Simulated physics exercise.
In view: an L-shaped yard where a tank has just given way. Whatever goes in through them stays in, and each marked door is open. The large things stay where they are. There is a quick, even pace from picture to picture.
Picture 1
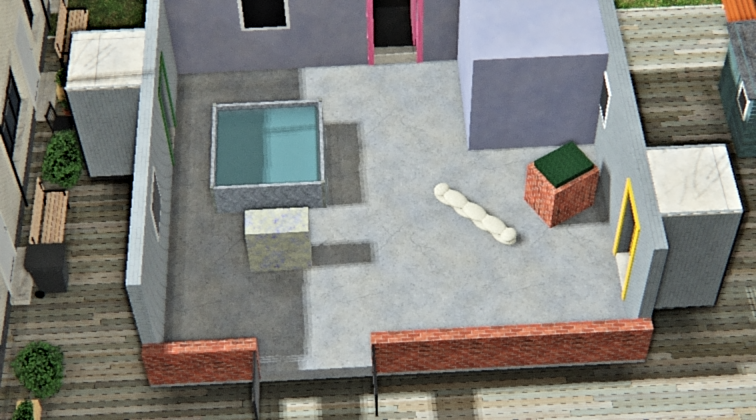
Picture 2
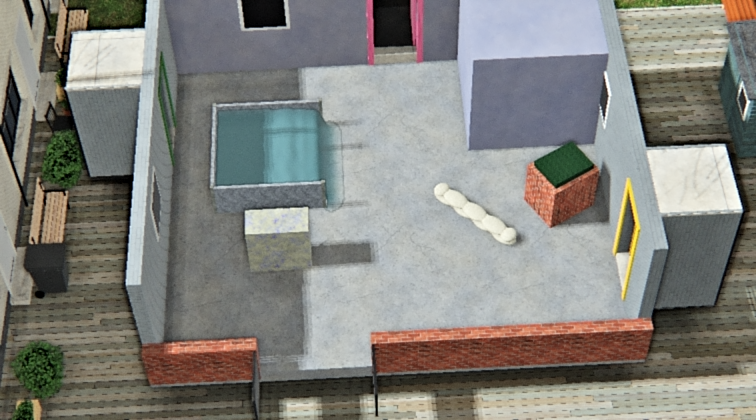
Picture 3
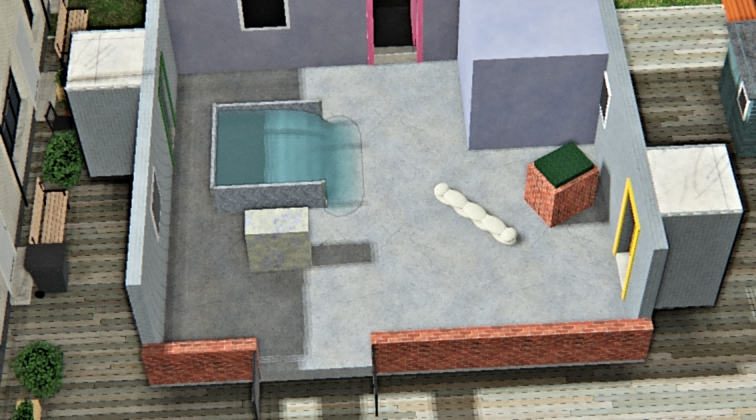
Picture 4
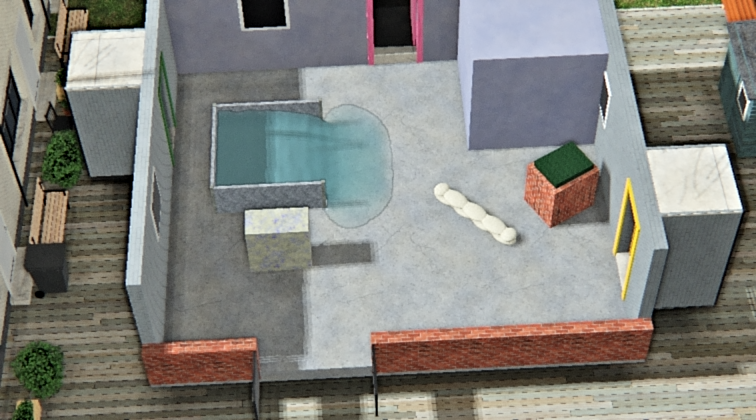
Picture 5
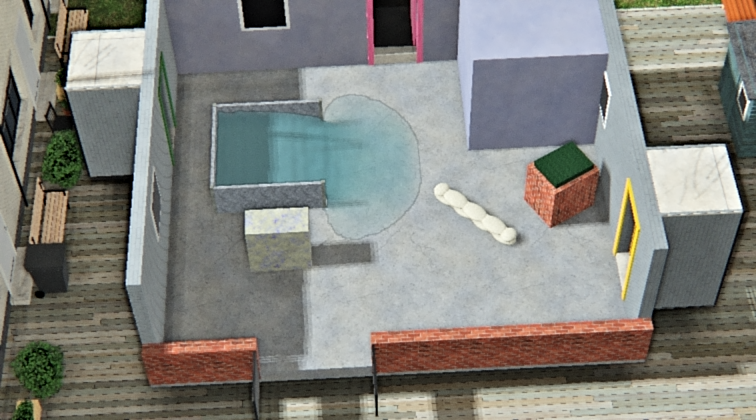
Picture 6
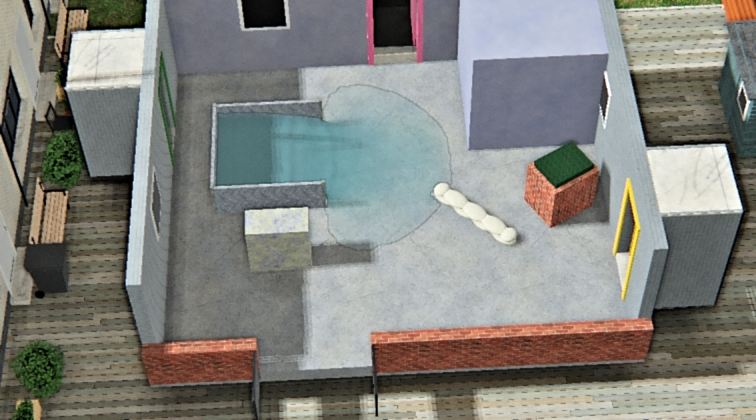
The clip shows a still, open tank of water in a walled yard; its right side gives way, and water pours out, spreading rightward across the pale floor in a widening rounded sheet that reaches a white twisted object.
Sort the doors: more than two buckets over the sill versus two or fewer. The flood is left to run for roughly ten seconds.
Sorted by door: Green door - more than two; yellow door - two or fewer; pink door - two or fewer.
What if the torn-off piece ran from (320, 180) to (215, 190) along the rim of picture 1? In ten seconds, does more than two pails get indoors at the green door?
Green: Falls short.
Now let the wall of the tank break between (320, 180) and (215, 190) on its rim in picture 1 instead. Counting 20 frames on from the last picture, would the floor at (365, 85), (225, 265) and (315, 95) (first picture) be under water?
Listed order gives left alone; sopping; left alone.
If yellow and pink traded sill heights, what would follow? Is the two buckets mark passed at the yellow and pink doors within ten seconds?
Outcome: Yellow copes; pink is swamped.
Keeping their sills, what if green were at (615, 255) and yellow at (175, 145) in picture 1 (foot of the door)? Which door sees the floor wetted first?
It would be the pink door.
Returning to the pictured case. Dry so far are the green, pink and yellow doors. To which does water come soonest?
The one in pink.
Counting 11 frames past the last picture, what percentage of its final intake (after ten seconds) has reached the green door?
Estimated share: About 0 %.
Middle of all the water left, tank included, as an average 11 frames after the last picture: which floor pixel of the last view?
Near (381, 164) in the last view.
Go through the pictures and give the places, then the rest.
The first picture shows the open tank at (268, 146) is whole and still.
In the second picture, water pours out at (321, 157) and has run to (328, 209).
In the third picture, water pours out at (321, 159) and has run to (341, 213).
In the fourth picture, water pours out at (321, 159) and has run to (369, 217).
In the fifth picture, the front is at (391, 221), out from the gap at (321, 160).
In the sixth picture, water pours out at (321, 160) and has run to (447, 184).
A moment on, water covers 30 % of the floor; the green door not reached, the yellow door not reached, the pink door wet at the sill, nothing in.
Next, water covers 40 % of the floor; the green door not reached, the yellow door not reached, the pink door wet at the sill, nothing in.
Then, water covers 50 % of the floor; the green door not reached, the yellow door wet at the sill, nothing in, the pink door wet at the sill, nothing in.
Later, water covers 70 % of the floor; the green door under two buckets in, the yellow door under two buckets in, the pink door wet at the sill, nothing in.
In the end, water covers 95 % of the floor; the green door over two buckets in, the yellow door under two buckets in, the pink door wet at the sill, nothing in.
